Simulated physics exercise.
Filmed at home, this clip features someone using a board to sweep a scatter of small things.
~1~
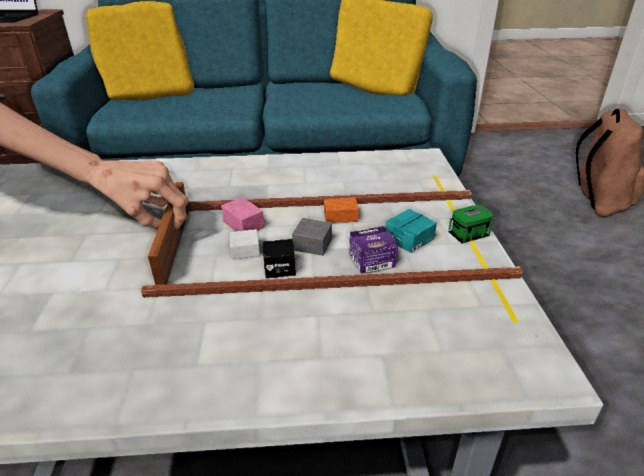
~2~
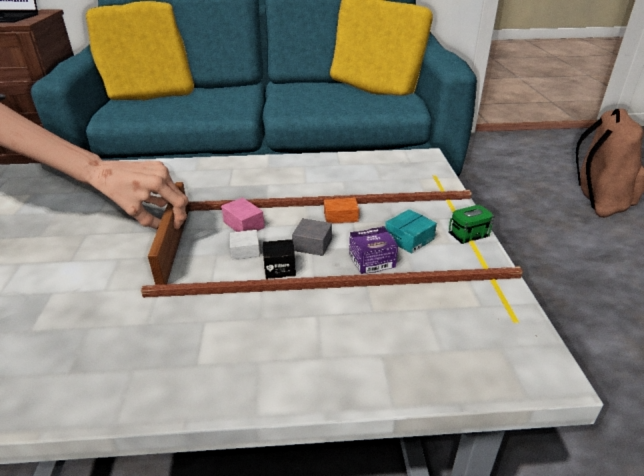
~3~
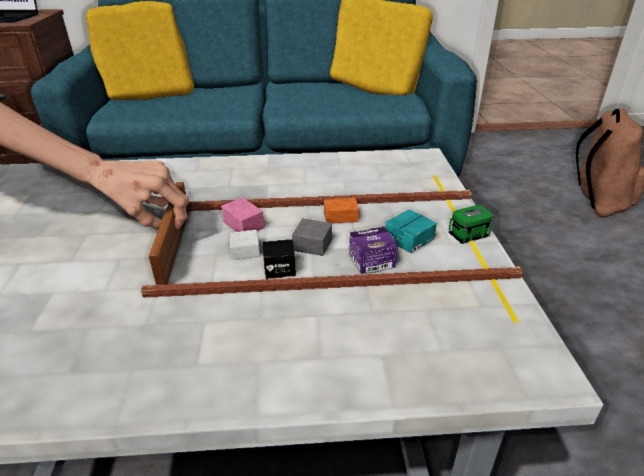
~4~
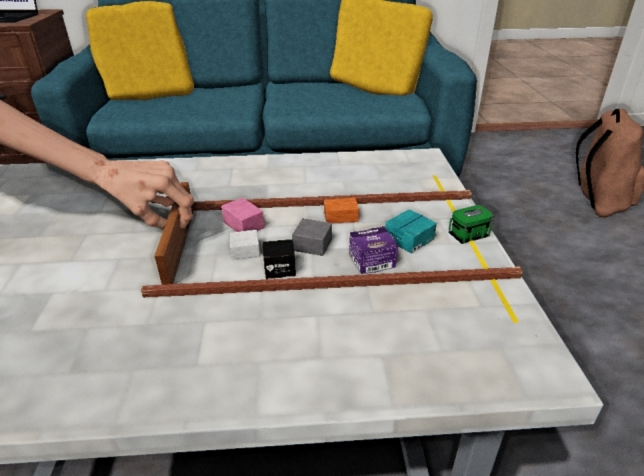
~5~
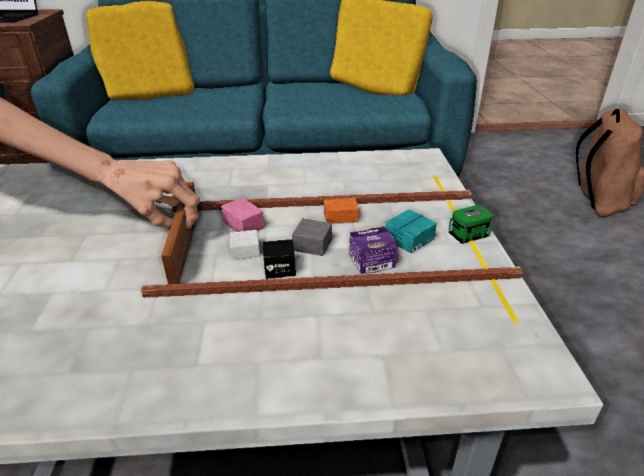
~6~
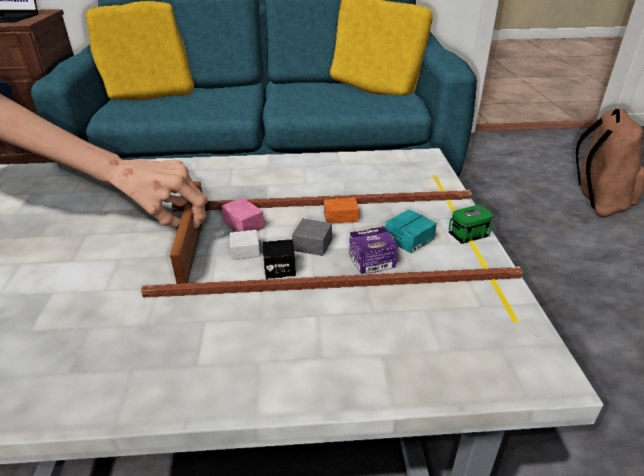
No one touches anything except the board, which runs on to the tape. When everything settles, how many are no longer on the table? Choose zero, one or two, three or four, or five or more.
When everything settles, five or more are no longer on the table.
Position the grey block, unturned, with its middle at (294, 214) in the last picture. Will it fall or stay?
Here it goes off.
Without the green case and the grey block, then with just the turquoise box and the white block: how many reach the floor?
That makes 3 fallen, then 3 fallen in the other try.
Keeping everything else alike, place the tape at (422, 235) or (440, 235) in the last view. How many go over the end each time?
On the floor, 2 then 2.
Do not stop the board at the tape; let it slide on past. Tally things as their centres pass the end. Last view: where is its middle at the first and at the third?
Pixels, in order: Around (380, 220), around (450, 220).
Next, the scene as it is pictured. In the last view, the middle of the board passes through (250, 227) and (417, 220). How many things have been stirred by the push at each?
That makes 2 at the first spot and 8 at the second.
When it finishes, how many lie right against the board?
That comes to 3.
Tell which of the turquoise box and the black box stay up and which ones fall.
Result - turquoise box fallen, black box retained.
Soon after, none off yet; green case at rest near (471, 224); turquoise box at rest near (410, 231); purple box at rest near (373, 250).
In the end, the number that fall off is five or more; gone, grey block, orange block, purple box, turquoise box and green case.
